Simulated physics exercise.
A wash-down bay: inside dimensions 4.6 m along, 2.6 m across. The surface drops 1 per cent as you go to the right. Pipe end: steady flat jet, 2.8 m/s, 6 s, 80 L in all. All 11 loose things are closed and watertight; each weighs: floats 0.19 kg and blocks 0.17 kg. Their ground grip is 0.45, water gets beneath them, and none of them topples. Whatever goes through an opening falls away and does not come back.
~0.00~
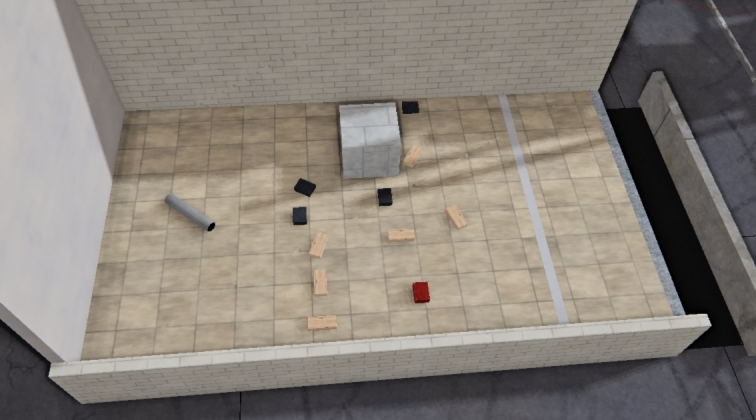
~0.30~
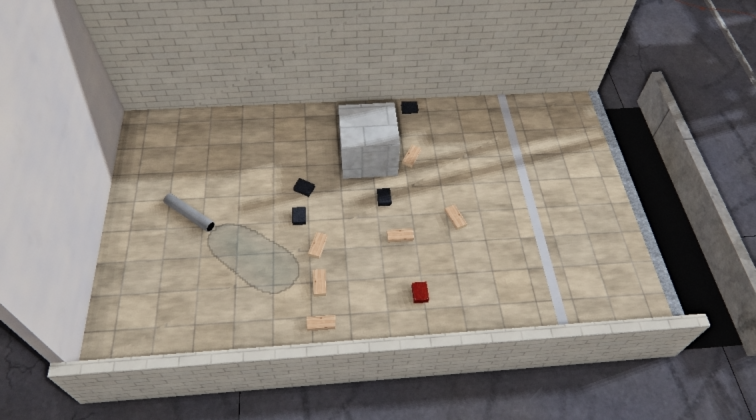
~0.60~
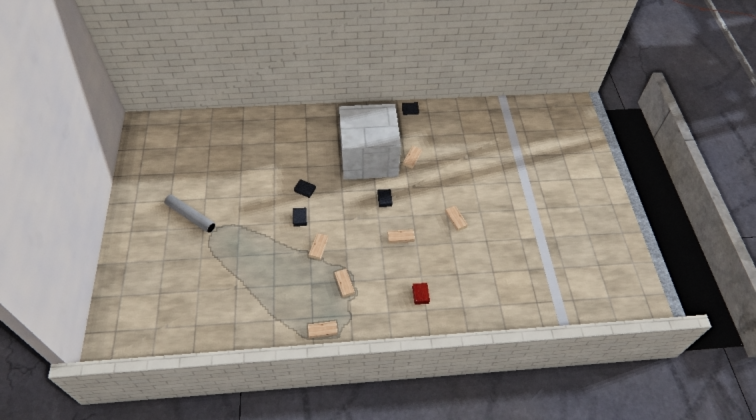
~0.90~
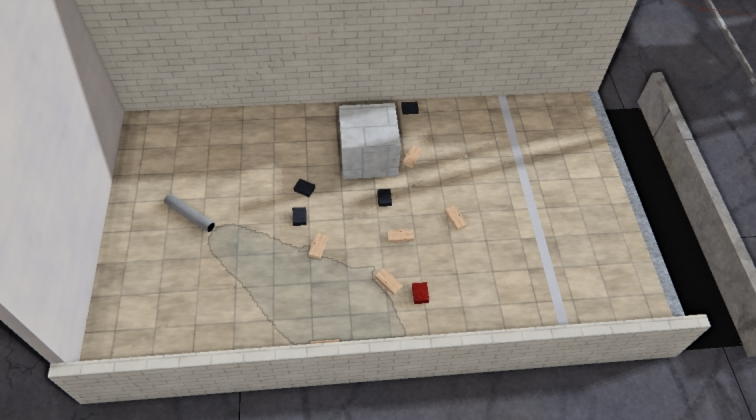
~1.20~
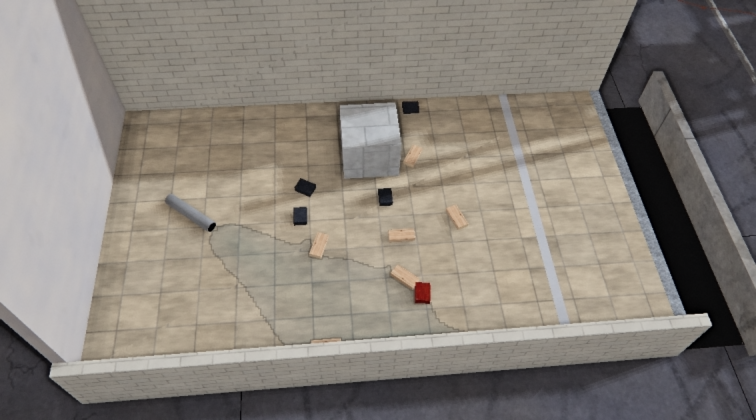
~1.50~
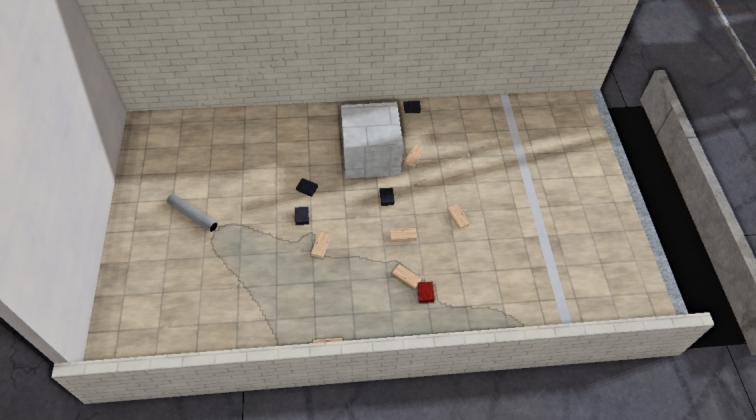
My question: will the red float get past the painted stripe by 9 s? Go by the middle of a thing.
Note: Red float stops before it.
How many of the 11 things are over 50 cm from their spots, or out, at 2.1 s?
Count then: 1.
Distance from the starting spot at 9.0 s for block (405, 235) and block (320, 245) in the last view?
The one named first has moved 0 cm, the other 0 cm.
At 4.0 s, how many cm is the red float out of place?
Around 30 centimetres.
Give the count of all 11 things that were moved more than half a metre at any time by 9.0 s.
The number is 1.
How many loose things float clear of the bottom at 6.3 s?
That would be 1 of them.
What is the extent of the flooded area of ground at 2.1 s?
Around 1.5 m2 of it.
After 2.1 s the red float is near (439, 288), 0.1 m from its start, aground; 0 of 11 are over the mark; 1 afloat.
After 4.0 s the red float is near (451, 270), 0.3 m from its start, aground; 0 of 11 are over the mark; 1 afloat.
After 6.3 s the red float is near (451, 269), 0.3 m from its start, aground; 0 of 11 are over the mark; 1 afloat.
After 9.0 s the red float is near (454, 260), 0.4 m from its start, aground; 0 of 11 are over the mark; 0 afloat.
